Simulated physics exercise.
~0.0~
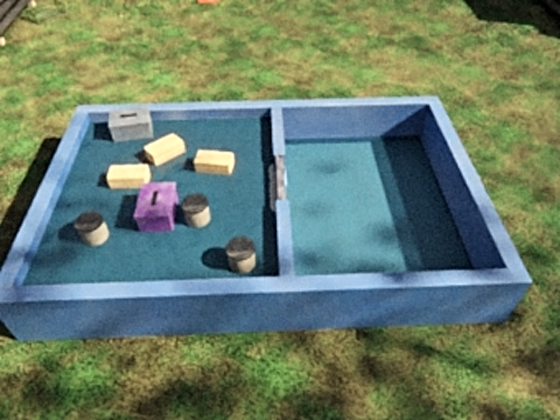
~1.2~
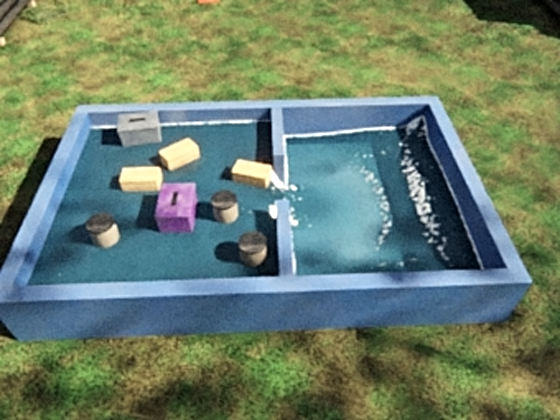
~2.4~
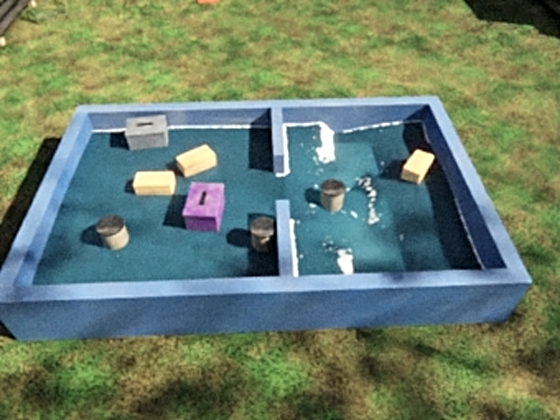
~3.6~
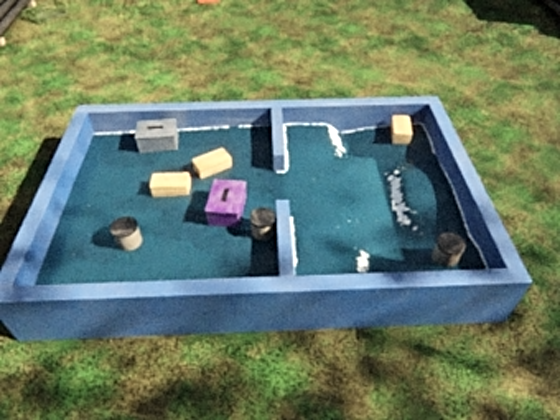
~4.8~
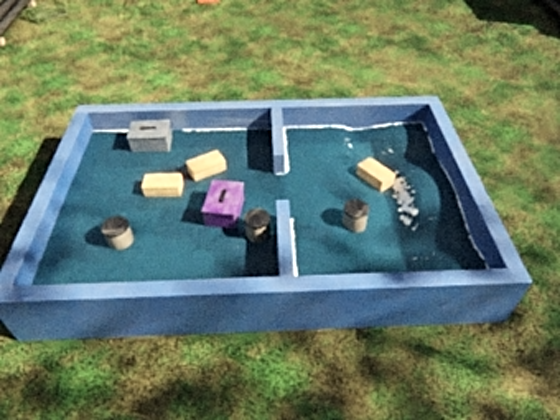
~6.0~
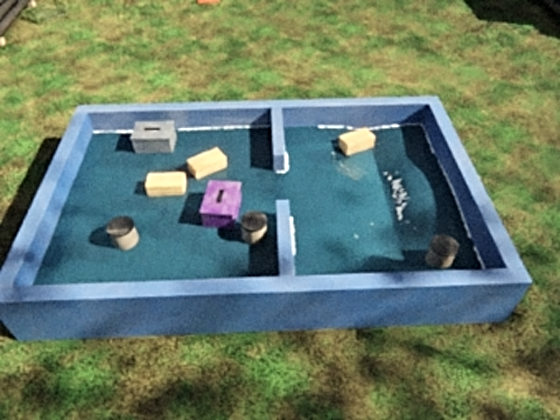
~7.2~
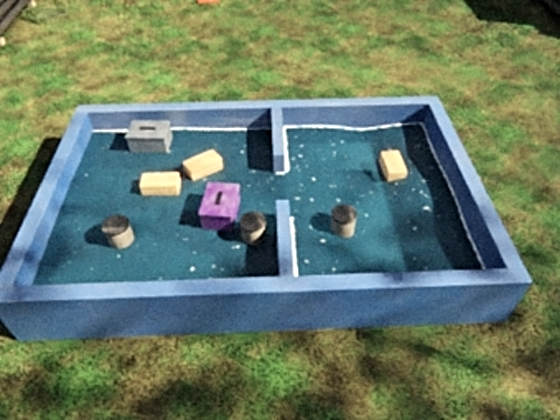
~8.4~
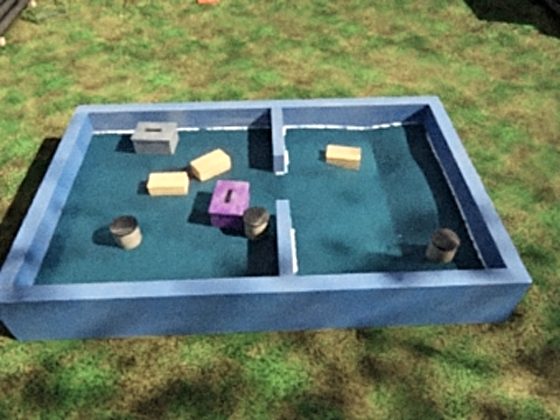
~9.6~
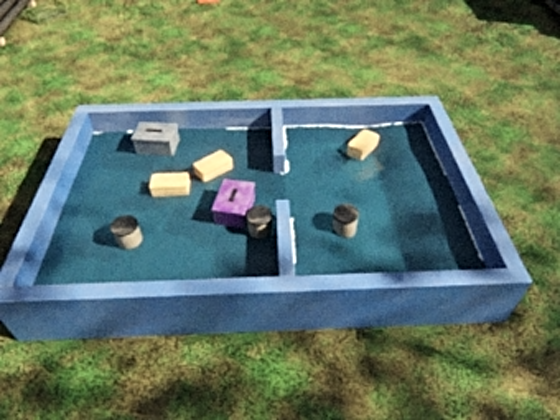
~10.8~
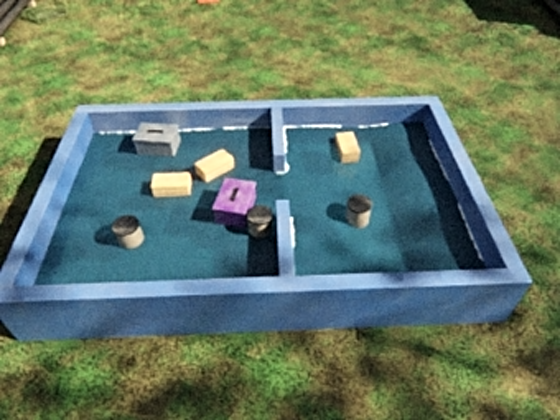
Blue two-part tank on grass with water rushing right through the divider gap, carrying two items across, purple box staying left.
